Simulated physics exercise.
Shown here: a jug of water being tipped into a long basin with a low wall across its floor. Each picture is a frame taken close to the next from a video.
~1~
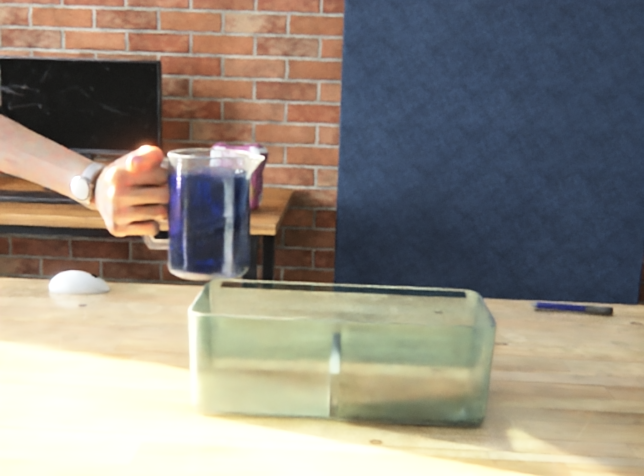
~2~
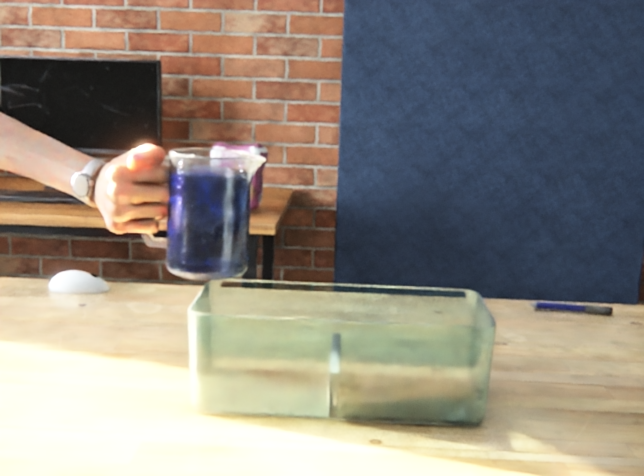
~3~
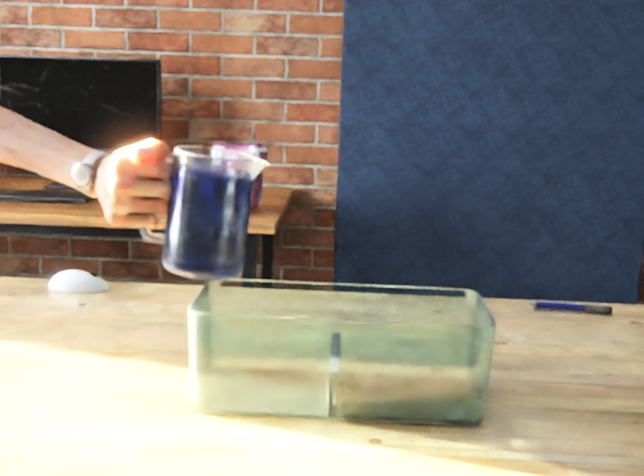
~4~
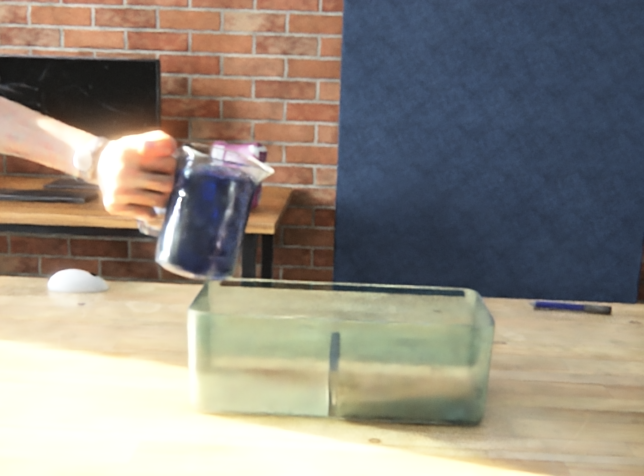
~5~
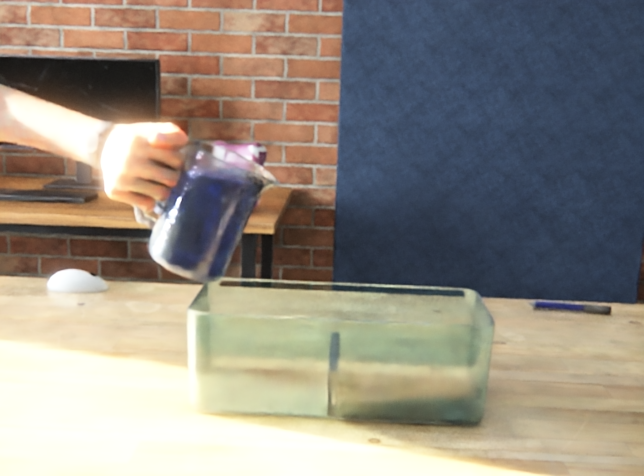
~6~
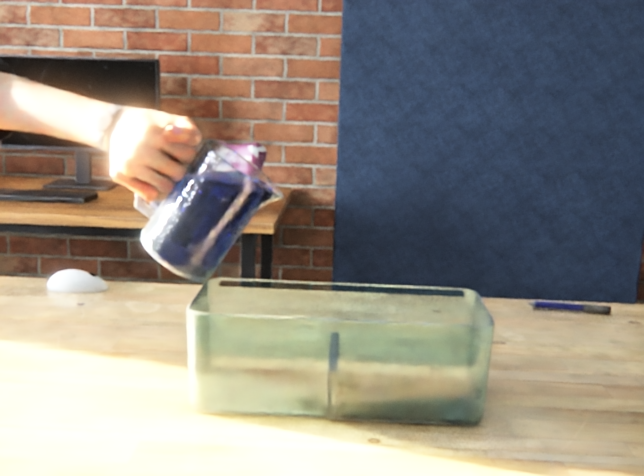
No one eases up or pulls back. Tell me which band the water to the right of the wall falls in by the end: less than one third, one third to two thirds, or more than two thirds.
Most likely the amount right of the wall will not reach a third.
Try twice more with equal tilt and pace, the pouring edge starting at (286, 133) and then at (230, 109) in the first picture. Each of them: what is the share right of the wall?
In order, some 80 and 5 percent.
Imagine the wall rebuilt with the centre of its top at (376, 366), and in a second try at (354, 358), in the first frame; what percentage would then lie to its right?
5 % then 5 %, approximately.
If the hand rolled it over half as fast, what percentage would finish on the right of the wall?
About 20 %.
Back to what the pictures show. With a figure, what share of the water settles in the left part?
Near 80 in a hundred.
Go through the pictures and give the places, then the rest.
In the first picture, it leans 0°; its right rim is at (264, 157); the water meets the walls at (173, 170) and (250, 173); the long basin's rim runs from (200, 297) to (487, 309); the wall's top is at (336, 352).
In the second picture, it leans 2°; its right rim is at (265, 159); the water meets the walls at (174, 169) and (250, 173).
In the third picture, it leans 6°; its right rim is at (269, 163); the water meets the walls at (177, 167) and (253, 175).
In the fourth picture, it leans 13°; its right rim is at (274, 171); the water meets the walls at (179, 173) and (257, 178).
In the fifth picture, it leans 23°; its right rim is at (280, 182); the water meets the walls at (176, 190) and (262, 180).
In the sixth picture, it leans 34°; its right rim is at (284, 197); the water meets the walls at (166, 202) and (273, 186).
A moment on, the jug is tipped on its side and 69 per cent is still to pour, 12 is left of the wall and 3 right of it.
Next, the jug is tipped on its side and 34 per cent is still to pour, 46 is left of the wall and 6 right of it.
Then the jug is tipped on its side and 14 per cent is still to pour, 63 is left of the wall and 16 right of it.
Later the jug is tipped on its side and 5 per cent is still to pour, 75 is left of the wall and 17 right of it.
In the end 82 per cent lies left of the wall, 17 right of it and 1 outside.
